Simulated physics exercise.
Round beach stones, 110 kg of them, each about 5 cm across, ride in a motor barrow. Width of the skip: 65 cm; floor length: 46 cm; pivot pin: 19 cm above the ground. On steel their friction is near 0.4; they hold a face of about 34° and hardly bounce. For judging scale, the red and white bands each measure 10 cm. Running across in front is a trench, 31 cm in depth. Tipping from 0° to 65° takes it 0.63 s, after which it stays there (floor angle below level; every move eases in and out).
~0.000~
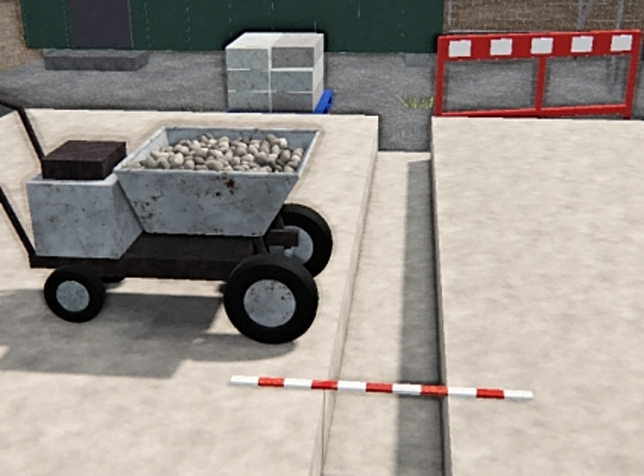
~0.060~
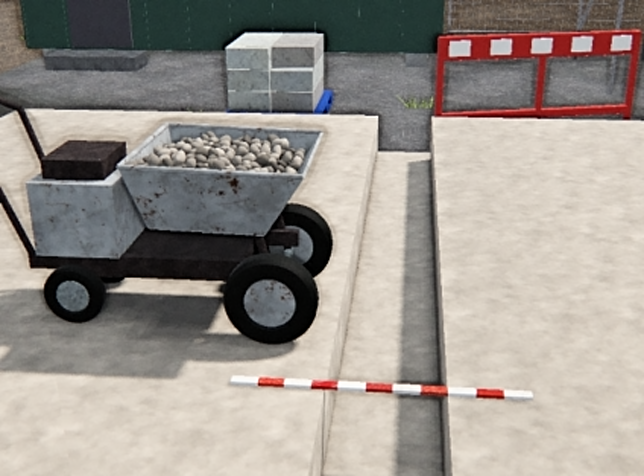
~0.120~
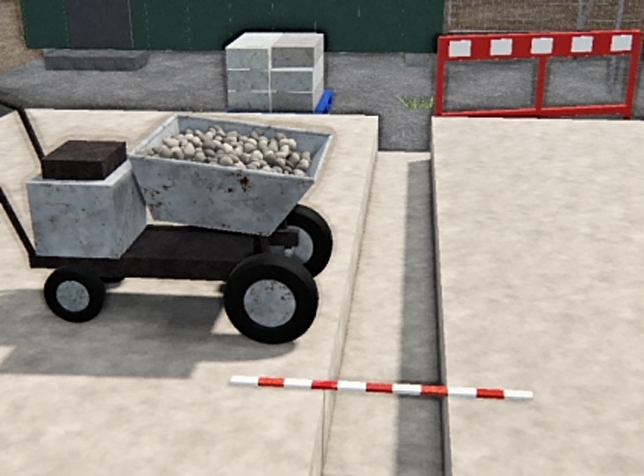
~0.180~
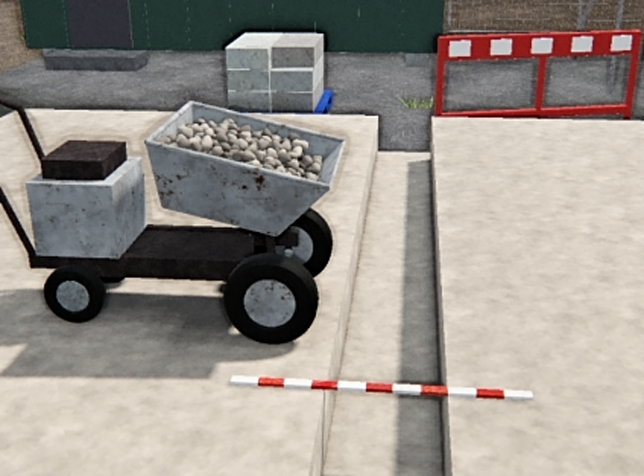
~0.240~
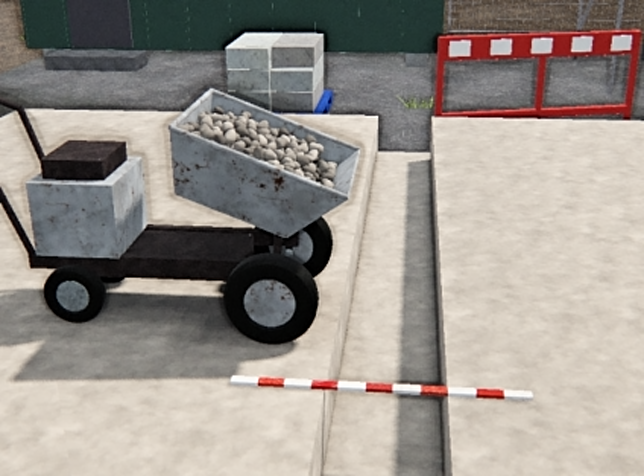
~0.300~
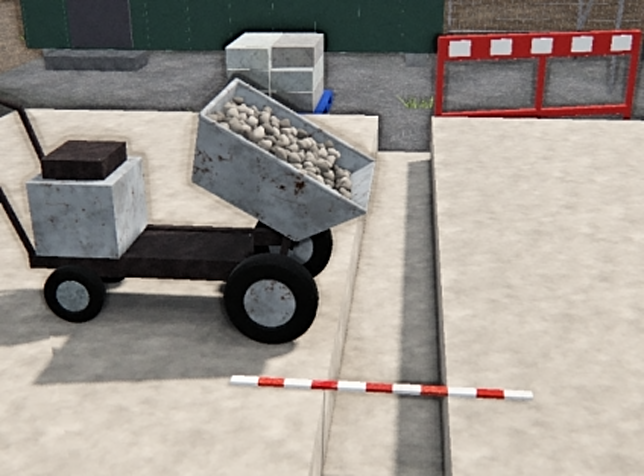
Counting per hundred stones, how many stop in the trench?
Some 34.
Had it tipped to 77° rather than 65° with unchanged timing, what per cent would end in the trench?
Trench share: Approx. 30%.
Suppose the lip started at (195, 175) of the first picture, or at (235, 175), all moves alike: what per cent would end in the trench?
Around 85 and then 75 percent.
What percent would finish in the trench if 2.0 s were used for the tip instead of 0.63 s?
Something close to 55 per cent.
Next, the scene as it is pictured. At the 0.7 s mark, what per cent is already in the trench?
At that moment: Approx. 10 %.
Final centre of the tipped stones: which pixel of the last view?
Their middle ends up near (478, 315).
After 0.5 s the floor is at 55°; 100 % in the skip; the foremost stones are at (386, 234).
After 0.7 s the floor is at 65°; 73 % in the skip, 9 % in the trench, 18 % past the trench; the foremost stones are at (500, 314).
After 1.1 s the floor is at 65°; 31 % in the skip, 11 % in the trench, 58 % past the trench; the foremost stones are past the picture's edge.
After 3.0 s the floor is at 65°; 7 % in the skip, 34 % in the trench, 58 % past the trench; the foremost stones are past the picture's edge.
